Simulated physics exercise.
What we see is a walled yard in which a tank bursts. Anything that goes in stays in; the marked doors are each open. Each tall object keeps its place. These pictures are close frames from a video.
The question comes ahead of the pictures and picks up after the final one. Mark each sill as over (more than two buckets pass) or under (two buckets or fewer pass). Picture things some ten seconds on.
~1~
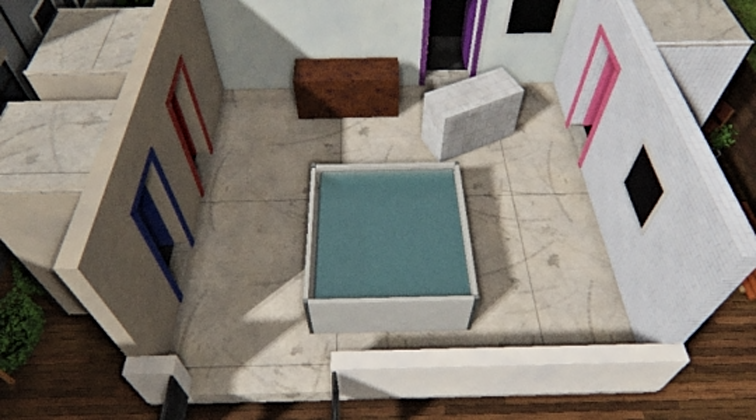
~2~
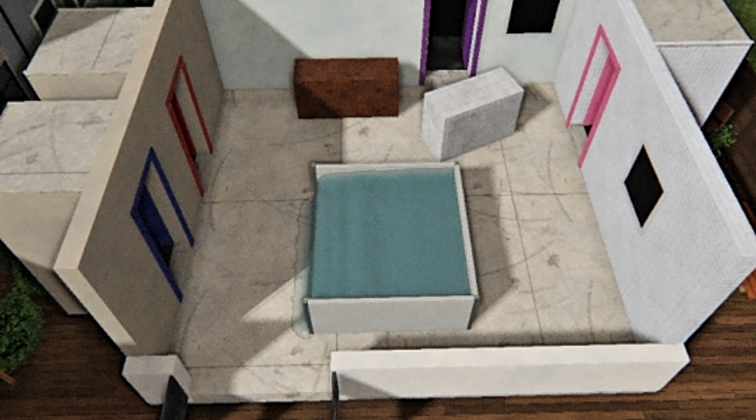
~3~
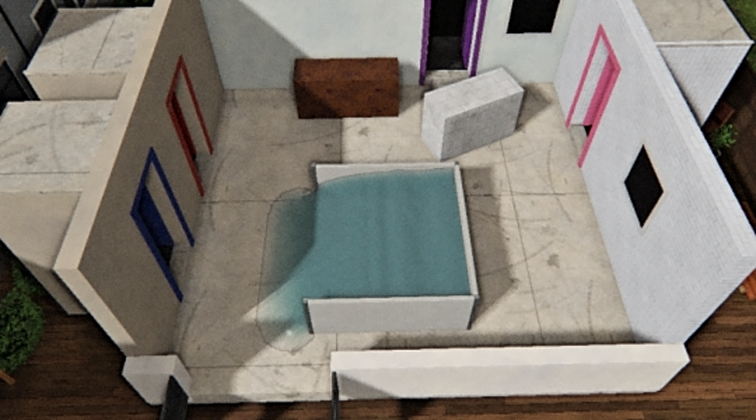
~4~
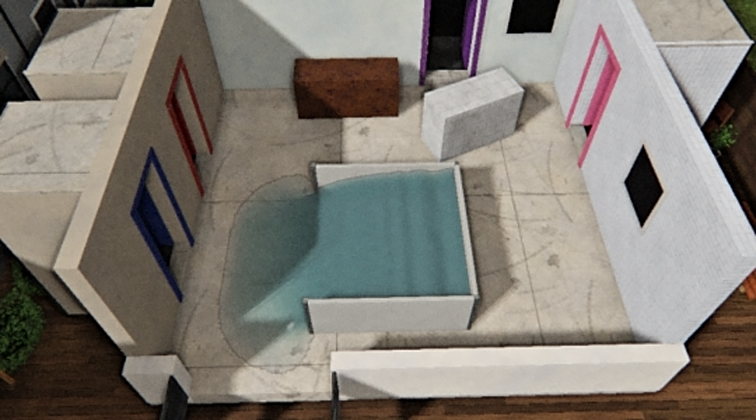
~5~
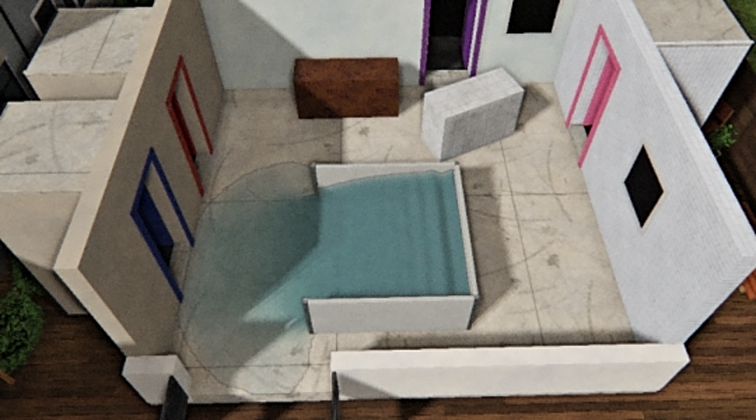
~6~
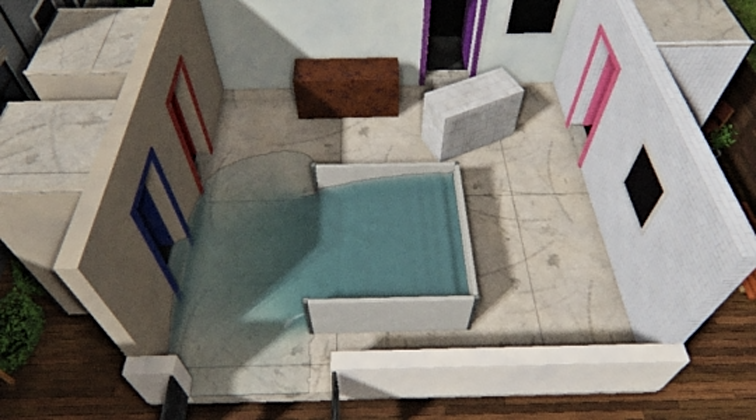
The red door is over, the pink door is under, the blue door is over, the purple door is under.
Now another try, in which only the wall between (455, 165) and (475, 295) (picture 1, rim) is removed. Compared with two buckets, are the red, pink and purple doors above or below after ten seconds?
Going through them: Red door tops the limit, pink door tops the limit, purple door doesn't reach it.
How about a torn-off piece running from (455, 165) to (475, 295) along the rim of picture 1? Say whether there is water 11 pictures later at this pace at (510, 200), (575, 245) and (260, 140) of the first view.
Spot one ends up deluged, spot two deluged, spot three untouched by the spill.
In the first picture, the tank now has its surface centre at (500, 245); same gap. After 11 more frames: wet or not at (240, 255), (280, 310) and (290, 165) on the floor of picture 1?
Log: Flood; flood; flood.
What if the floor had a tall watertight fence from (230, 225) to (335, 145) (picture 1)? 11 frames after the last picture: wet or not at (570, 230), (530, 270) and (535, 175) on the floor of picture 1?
Taking the points in the order given, they are high and dry, high and dry and high and dry.
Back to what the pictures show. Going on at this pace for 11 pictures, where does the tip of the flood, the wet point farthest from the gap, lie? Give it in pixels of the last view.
The farthest wet point should be near (224, 94).
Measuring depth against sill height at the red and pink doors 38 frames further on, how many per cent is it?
In order: Roughly 200 % and 30 %.
A moment on, water covers 30 % of the floor; the red door over two buckets in, the pink door not reached, the blue door far over two buckets in, the purple door not reached.
Next, water covers 30 % of the floor; the red door far over two buckets in, the pink door not reached, the blue door far over two buckets in, the purple door not reached.
Then, water covers 40 % of the floor; the red door far over two buckets in, the pink door not reached, the blue door far over two buckets in, the purple door wet at the sill, nothing in.
Later, water covers 65 % of the floor; the red door far over two buckets in, the pink door wet at the sill, nothing in, the blue door far over two buckets in, the purple door wet at the sill, nothing in.
In the end, water covers 90 % of the floor; the red door far over two buckets in, the pink door wet at the sill, nothing in, the blue door far over two buckets in, the purple door wet at the sill, nothing in.
